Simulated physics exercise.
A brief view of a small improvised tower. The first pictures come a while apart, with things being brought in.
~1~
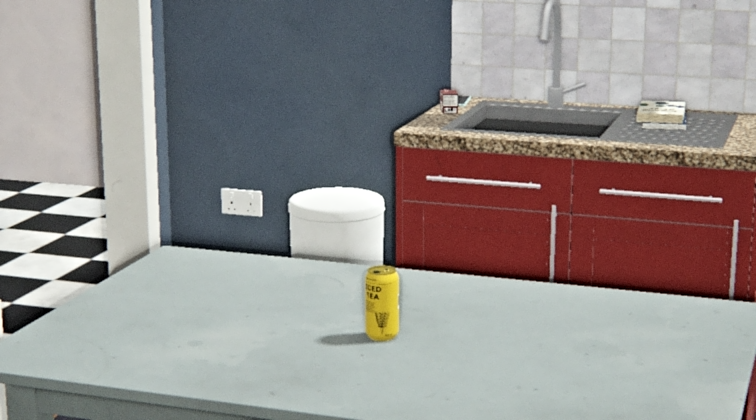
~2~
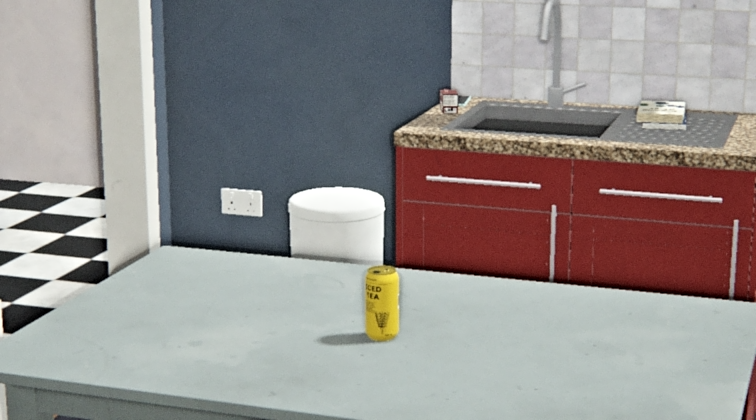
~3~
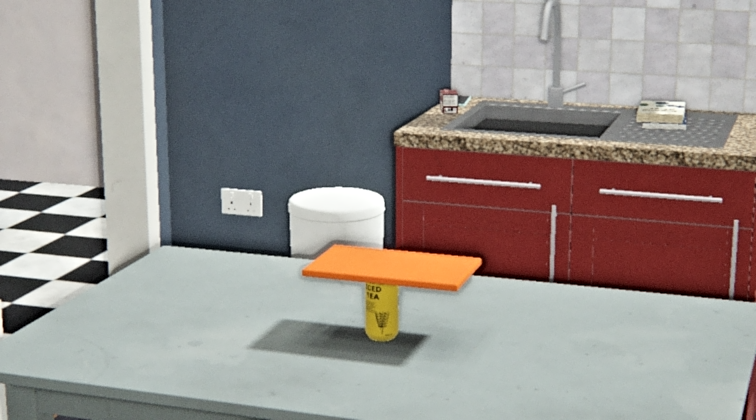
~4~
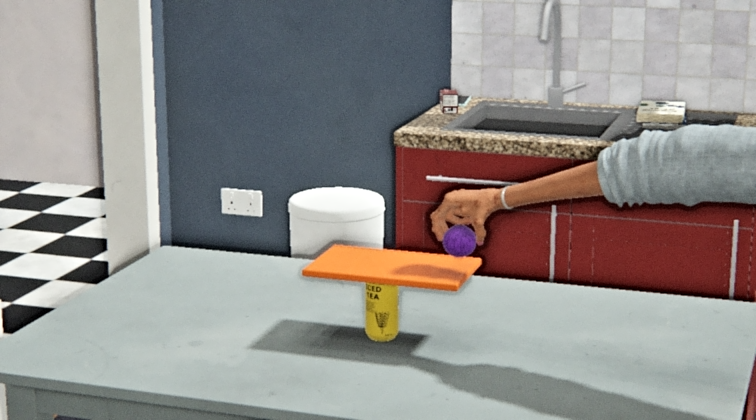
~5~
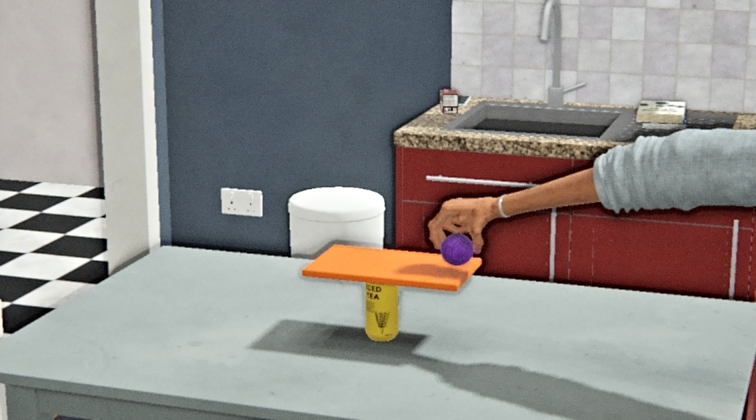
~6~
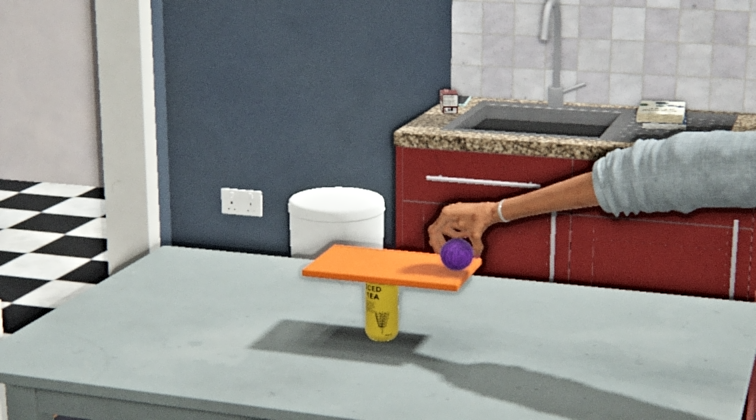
In this clip, a yellow can stands on a gray table and an orange board appears on top of it. A hand then lowers a round purple onion onto the board's right side and keeps holding it.
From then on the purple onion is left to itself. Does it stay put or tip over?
Most likely something will tip or drop.
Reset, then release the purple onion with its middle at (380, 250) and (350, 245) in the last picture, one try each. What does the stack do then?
Well, the first time it stays put, and the second time it stays put.
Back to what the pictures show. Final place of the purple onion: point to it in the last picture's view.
Roughly pixel (455, 330) in the last picture.
Then, 0.30 s past the last view, purple onion now fallen; orange lid rocked 38° from its first pose.
Then, 0.40 s past the last view, orange lid rocked 67° from its first pose.
Then, 0.90 s past the last view, orange lid rocked 66° from its first pose.
Finally, fallen, purple onion; down or leaning hard in the stack, orange lid; yellow can still in place. Final places as the last picture's camera would see them, purple onion near (455, 330). The stack gives way.
